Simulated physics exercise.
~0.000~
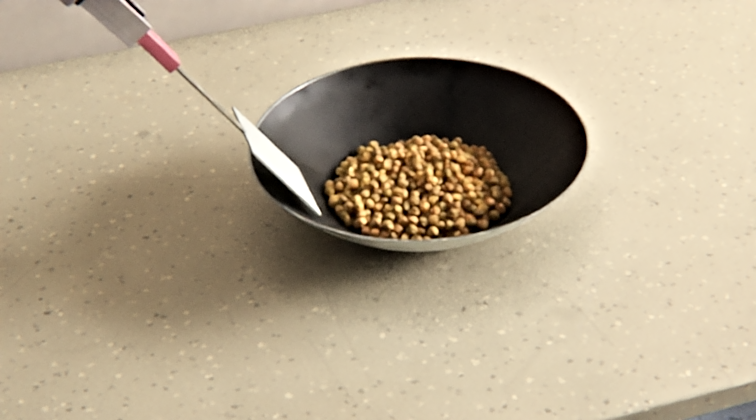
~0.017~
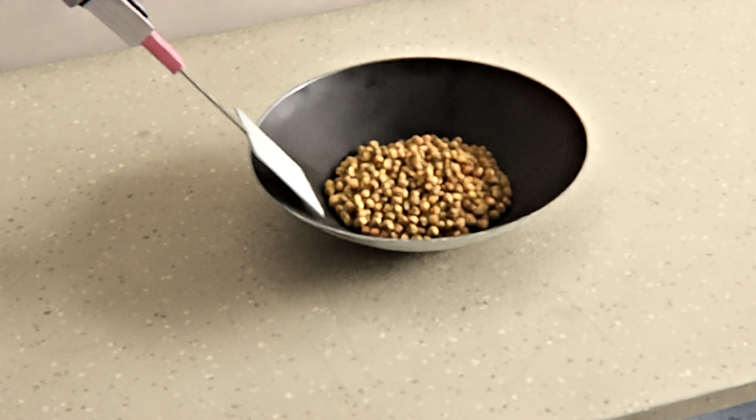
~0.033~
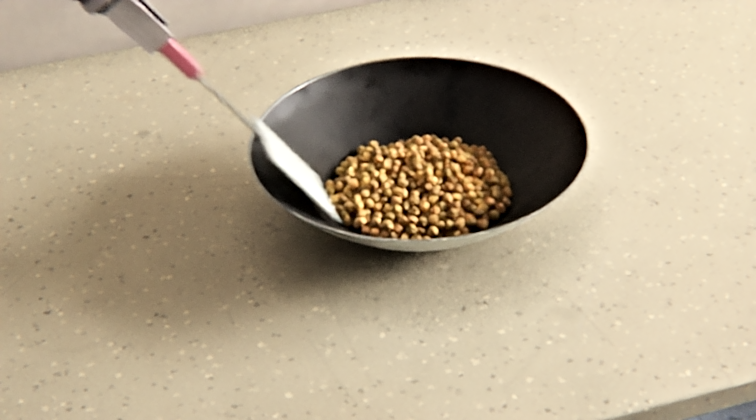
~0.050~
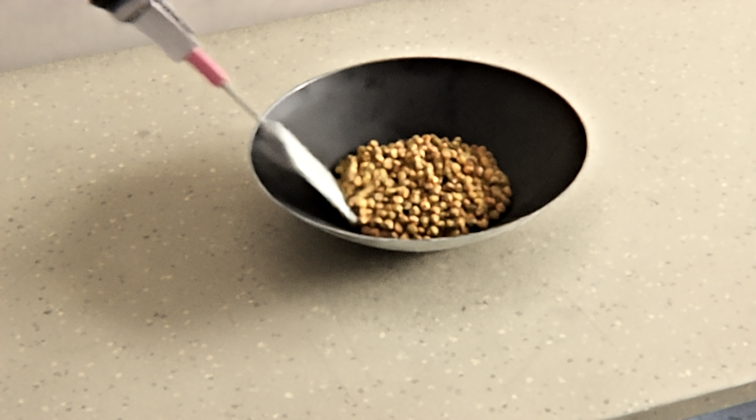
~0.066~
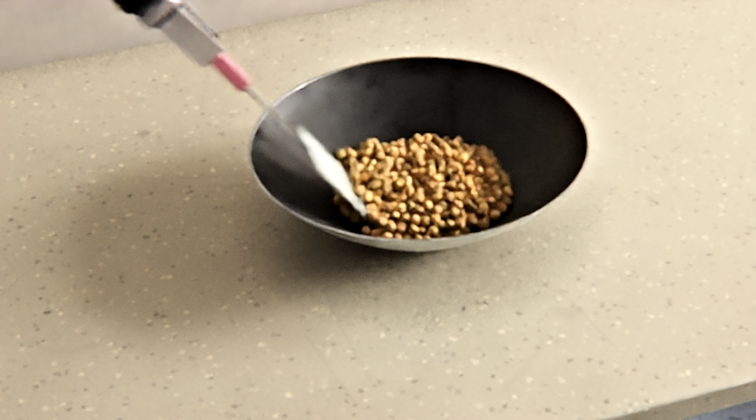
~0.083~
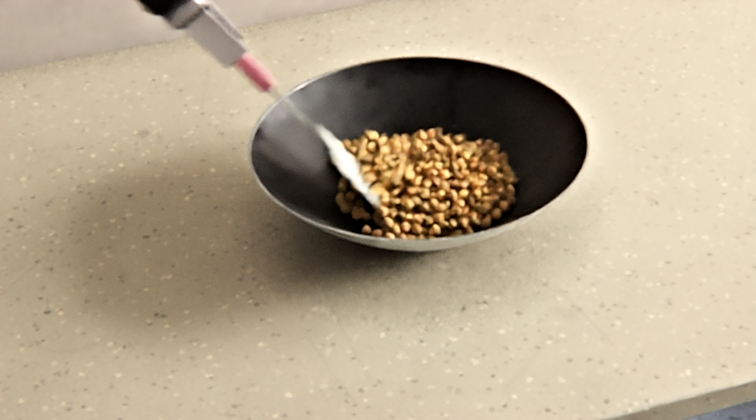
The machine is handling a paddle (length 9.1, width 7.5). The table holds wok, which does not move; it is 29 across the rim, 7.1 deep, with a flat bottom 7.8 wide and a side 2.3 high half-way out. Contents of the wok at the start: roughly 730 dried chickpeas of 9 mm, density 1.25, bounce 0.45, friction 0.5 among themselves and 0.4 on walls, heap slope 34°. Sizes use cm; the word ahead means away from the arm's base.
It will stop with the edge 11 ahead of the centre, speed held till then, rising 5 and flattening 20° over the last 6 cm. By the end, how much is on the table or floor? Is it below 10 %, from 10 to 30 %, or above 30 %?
Above 30 %.
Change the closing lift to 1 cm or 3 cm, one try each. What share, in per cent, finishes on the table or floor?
You'd get some 45 per cent with the first setting and some 45 per cent with the second.
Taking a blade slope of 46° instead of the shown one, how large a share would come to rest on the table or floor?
In that case, around 40 percent would end up on the table or floor.
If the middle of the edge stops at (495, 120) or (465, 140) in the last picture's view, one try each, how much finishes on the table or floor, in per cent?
About 20 and 15 per cent.
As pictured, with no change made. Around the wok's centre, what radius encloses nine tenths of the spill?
Some 95 cm.
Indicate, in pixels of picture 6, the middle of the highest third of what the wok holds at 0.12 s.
Roughly pixel (452, 157).
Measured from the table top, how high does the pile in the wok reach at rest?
Top of the heap: Roughly 5.5 cm above the table top.
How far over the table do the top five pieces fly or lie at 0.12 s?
8 cm.
After 0.12 s, sloping 56°, highest piece 12 above the table; 729 in the wok, 1 on the blade or in flight.
After 0.16 s, sloping 51°, highest piece 15 above the table; 729 in the wok, 1 on the blade or in flight.
After 0.38 s, sloping 36°, highest piece 25 above the table; 439 in the wok, 70 on the table or floor, 221 on the blade or in flight.
After 1.43 s, sloping 36°, highest piece 5 above the table; 439 in the wok, 291 on the table or floor.
In the end, 439 in the wok, 291 on the table or floor. That is 40 % on the table or floor.
